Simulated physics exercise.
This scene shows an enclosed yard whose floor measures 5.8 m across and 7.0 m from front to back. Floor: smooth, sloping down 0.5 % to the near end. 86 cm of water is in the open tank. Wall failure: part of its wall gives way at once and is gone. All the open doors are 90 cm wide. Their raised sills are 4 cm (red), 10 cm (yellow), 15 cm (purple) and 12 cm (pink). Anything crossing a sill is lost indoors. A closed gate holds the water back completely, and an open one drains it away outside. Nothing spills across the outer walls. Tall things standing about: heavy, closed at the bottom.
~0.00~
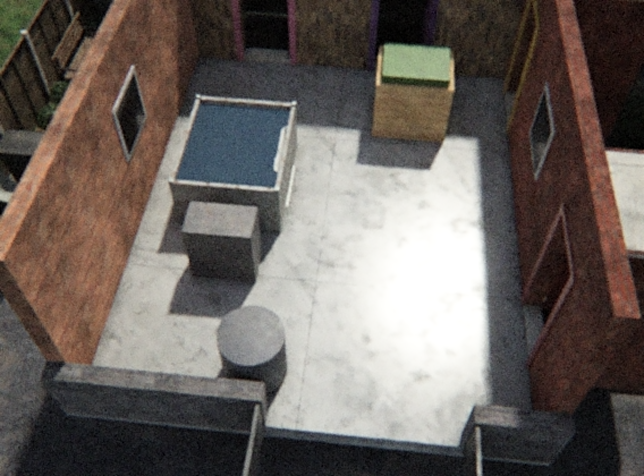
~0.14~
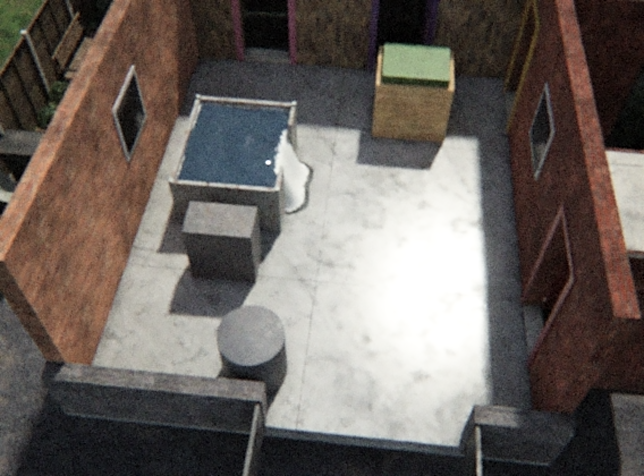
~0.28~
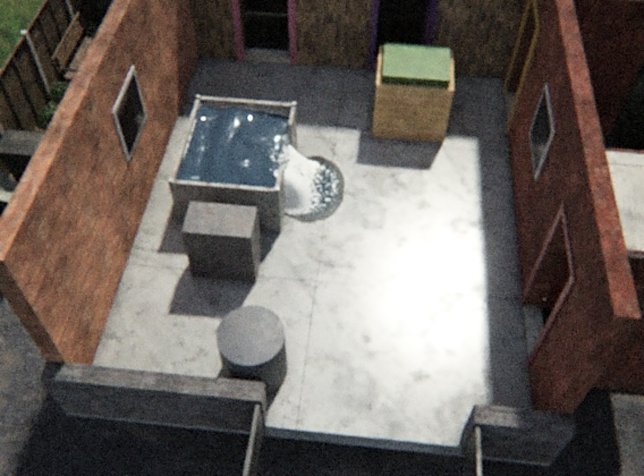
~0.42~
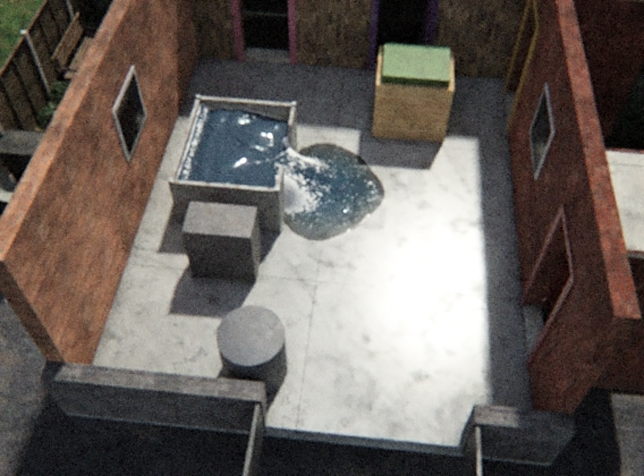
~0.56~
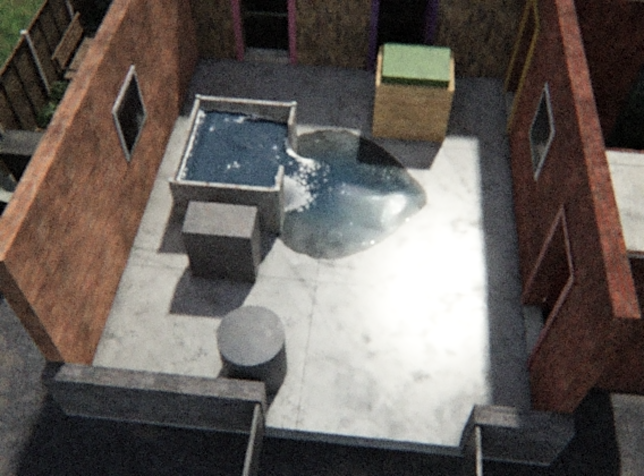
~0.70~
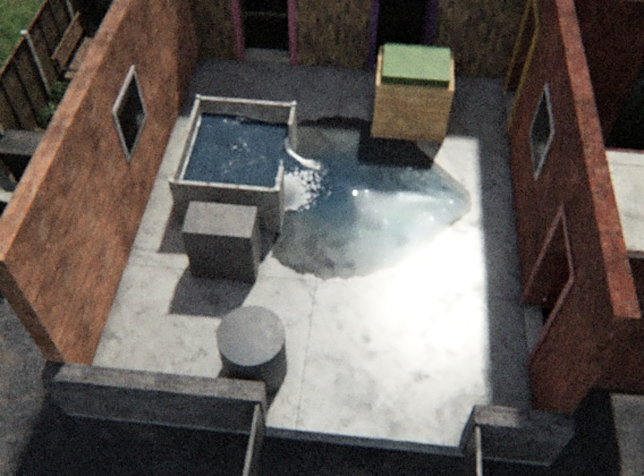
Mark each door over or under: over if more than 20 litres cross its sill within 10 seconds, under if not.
Marks: Red door: Over; yellow door: Under; purple door: Under; pink door: Under.
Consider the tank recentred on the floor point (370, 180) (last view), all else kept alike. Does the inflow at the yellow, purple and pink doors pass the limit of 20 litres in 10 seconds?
Well, against that limit, at yellow it's too much, at purple it's within bounds, and at pink it's within bounds.
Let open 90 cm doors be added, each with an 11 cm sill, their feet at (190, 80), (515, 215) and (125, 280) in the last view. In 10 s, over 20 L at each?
In that order: Short of it, beyond it, short of it.
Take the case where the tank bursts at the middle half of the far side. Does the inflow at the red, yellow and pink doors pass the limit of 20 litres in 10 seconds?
Note: Red short of the mark, yellow beyond the mark, pink beyond the mark.
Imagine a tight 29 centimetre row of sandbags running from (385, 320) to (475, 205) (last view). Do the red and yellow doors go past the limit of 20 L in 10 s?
Well, the red one ends up within bounds and the yellow one ends up more than allowed.
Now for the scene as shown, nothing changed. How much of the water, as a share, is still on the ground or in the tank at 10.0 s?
About 72 per cent.
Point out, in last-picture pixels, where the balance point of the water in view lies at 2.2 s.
Centre: Roughly (347, 194) px.
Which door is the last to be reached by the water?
I'd say the pink one.
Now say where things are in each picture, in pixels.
In the first frame, the open tank at (236, 145) is whole and still, 86 cm deep.
In the second frame, the front is at (302, 166), 0.5 m from the gap at (285, 174); 0.3 m2 of floor is under water; 86 cm left at the back of the open tank.
In the third frame, water pours out at (285, 175) and has run 0.9 m, to (340, 182); typically 14 cm deep outside, 83 cm at the open tank's back.
In the fourth frame, water pours out at (285, 176) and has run 1.5 m, to (380, 188); typically 9 cm deep outside, 75 cm at the open tank's back.
In the fifth frame, water pours out at (285, 175) and has run 2.2 m, to (420, 192); typically 6 cm deep outside, 73 cm at the open tank's back.
In the sixth frame, the front is at (465, 195), 2.9 m from the gap at (285, 175); 6.7 m2 of floor is under water; 68 cm left at the back of the open tank.
After 1.4 s water covers 35 % of the floor and is deepest (36 cm) near (298, 190); red door not reached, yellow door not reached, purple door not reached, pink door not reached.
After 2.2 s water covers 45 % of the floor and is deepest (36 cm) near (506, 159); red door 13 cm at the sill, 21 L in, yellow door 10 cm at the sill, 0 L in, purple door 6 cm at the sill, 0 L in, pink door not reached.
After 3.5 s water covers 50 % of the floor and is deepest (22 cm) near (515, 433); red door 9 cm at the sill, 55 L in, yellow door 8 cm at the sill, 1 L in, purple door 10 cm at the sill, 0 L in, pink door 1 cm at the sill, 0 L in.
After 6.0 s water covers 75 % of the floor and is deepest (14 cm) near (526, 395); red door 8 cm at the sill, 81 L in, yellow door 11 cm at the sill, 4 L in, purple door 5 cm at the sill, 0 L in, pink door 4 cm at the sill, 0 L in.
After 10.0 s water covers 95 % of the floor and is deepest (8 cm) near (500, 418); red door 7 cm at the sill, 113 L in, yellow door 6 cm at the sill, 5 L in, purple door 4 cm at the sill, 0 L in, pink door 3 cm at the sill, 0 L in.
